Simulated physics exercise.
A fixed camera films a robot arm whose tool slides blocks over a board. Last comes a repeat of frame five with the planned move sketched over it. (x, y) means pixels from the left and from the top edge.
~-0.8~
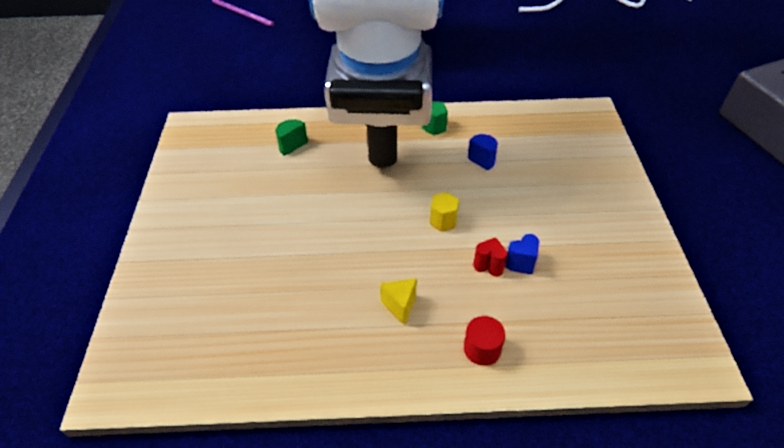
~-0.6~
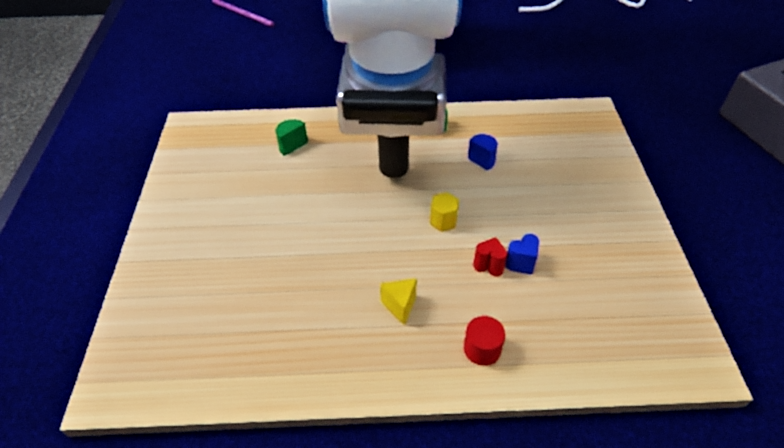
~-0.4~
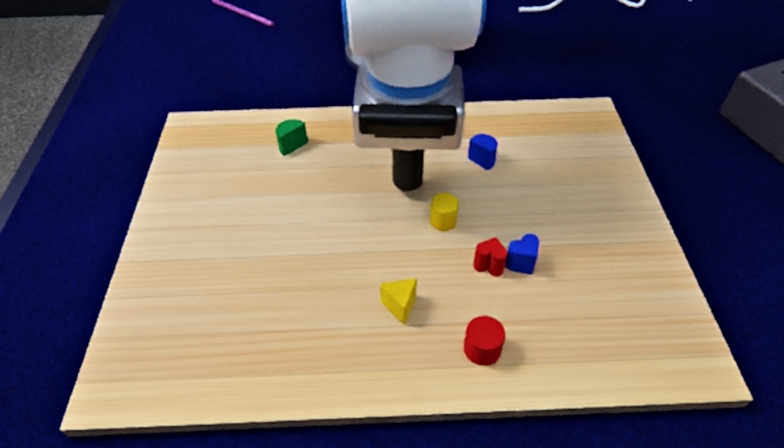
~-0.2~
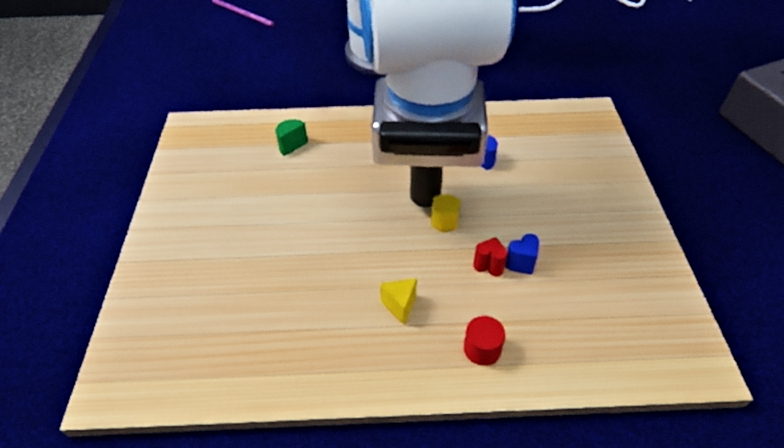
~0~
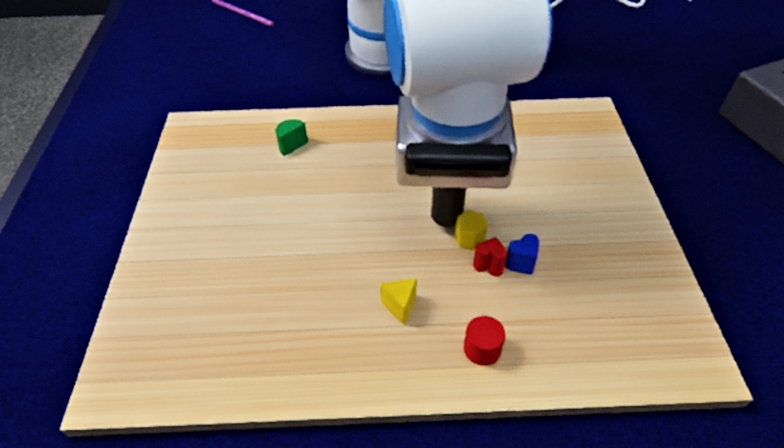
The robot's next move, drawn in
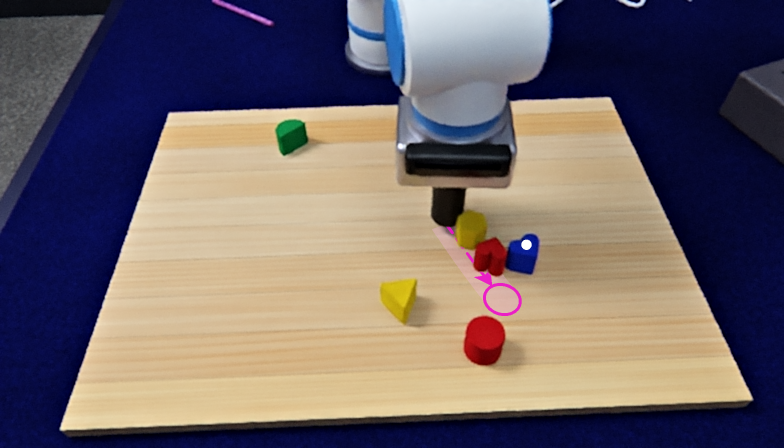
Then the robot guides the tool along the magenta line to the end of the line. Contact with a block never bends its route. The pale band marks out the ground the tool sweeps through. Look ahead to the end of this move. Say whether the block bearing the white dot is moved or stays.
It is moved off its spot.
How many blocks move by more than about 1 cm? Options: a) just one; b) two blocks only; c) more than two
Choice c: More than two.
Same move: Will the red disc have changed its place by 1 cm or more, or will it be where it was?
It stays.
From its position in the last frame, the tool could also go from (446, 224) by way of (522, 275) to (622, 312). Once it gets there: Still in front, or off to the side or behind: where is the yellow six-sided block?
My guess is it keeps its place ahead of the tool.
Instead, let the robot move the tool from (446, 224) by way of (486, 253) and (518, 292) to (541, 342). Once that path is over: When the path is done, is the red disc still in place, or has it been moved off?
It gets no push and keeps its place.
Path on the board, from (446, 224) to (502, 299); the dot is on the blue heart-shaped block.
The first path, step by step. One third of the way, tool at (464, 239); yellow six-sided block at (496, 237), turned 35° anticlockwise; red heart-shaped block at (502, 257).
Two thirds of the way, tool at (484, 265); yellow six-sided block at (519, 258), turned 55° anticlockwise; red heart-shaped block at (526, 282), turned 30° clockwise; blue heart-shaped block at (543, 250), turned 60° anticlockwise.
At the end, tool at (504, 291); yellow six-sided block at (531, 265), turned 80° anticlockwise; red disc in place; red heart-shaped block at (542, 295), turned 20° clockwise; blue heart-shaped block at (549, 249), turned 80° anticlockwise.
